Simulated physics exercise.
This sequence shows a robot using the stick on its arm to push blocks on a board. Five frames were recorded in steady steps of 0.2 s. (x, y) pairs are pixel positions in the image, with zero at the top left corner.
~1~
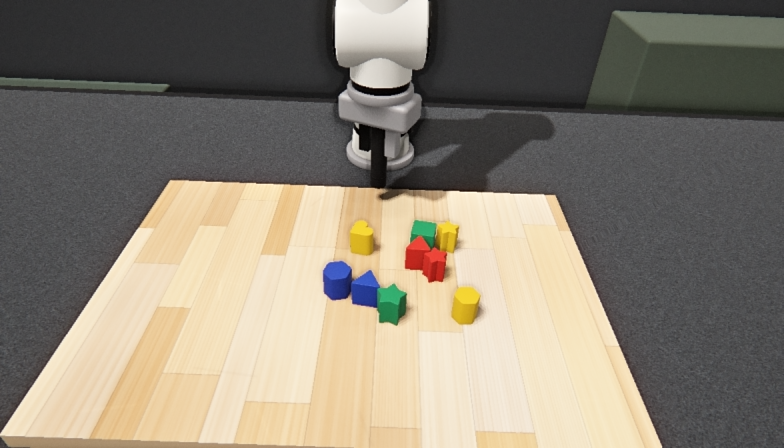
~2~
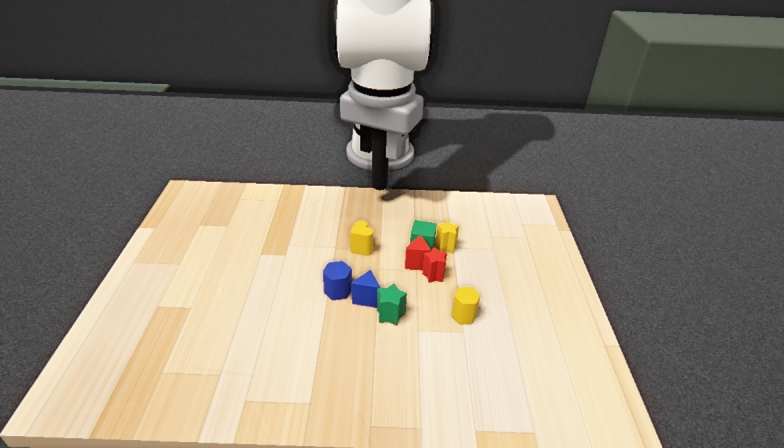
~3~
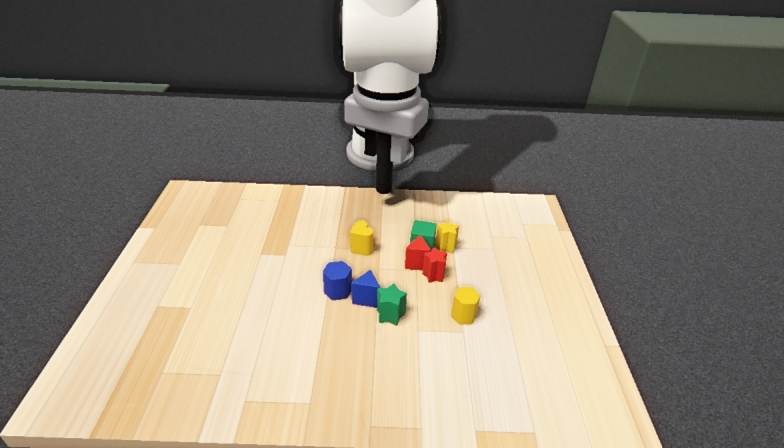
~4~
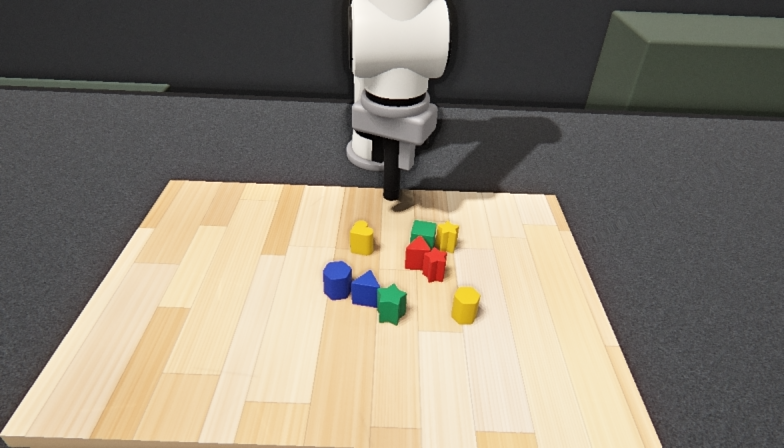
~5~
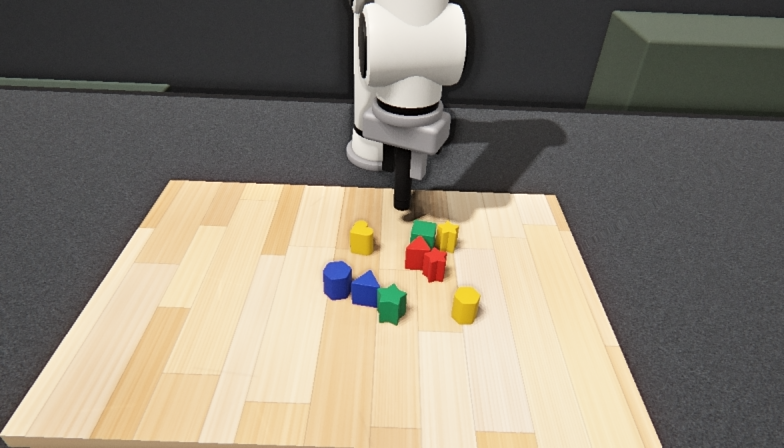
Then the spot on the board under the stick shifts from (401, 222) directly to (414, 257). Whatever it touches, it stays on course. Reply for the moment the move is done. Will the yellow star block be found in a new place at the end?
Short answer: Yes.
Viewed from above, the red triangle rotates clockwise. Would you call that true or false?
True.
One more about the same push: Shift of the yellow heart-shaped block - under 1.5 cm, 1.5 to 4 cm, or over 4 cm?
The displacement of the yellow heart-shaped block is below 1.5 cm.
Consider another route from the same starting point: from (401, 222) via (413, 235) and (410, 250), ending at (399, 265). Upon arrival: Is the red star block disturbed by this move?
It will be nudged away from its spot.
What follows on the original path. Halfway along, stick at (409, 224); green four-sided block at (426, 230).
At the end, stick at (415, 242); yellow heart-shaped block unmoved; red triangle at (420, 248), turned 25° clockwise; green four-sided block at (436, 233), turned 10° anticlockwise; red star block at (437, 257), turned 20° anticlockwise; yellow star block at (459, 229).
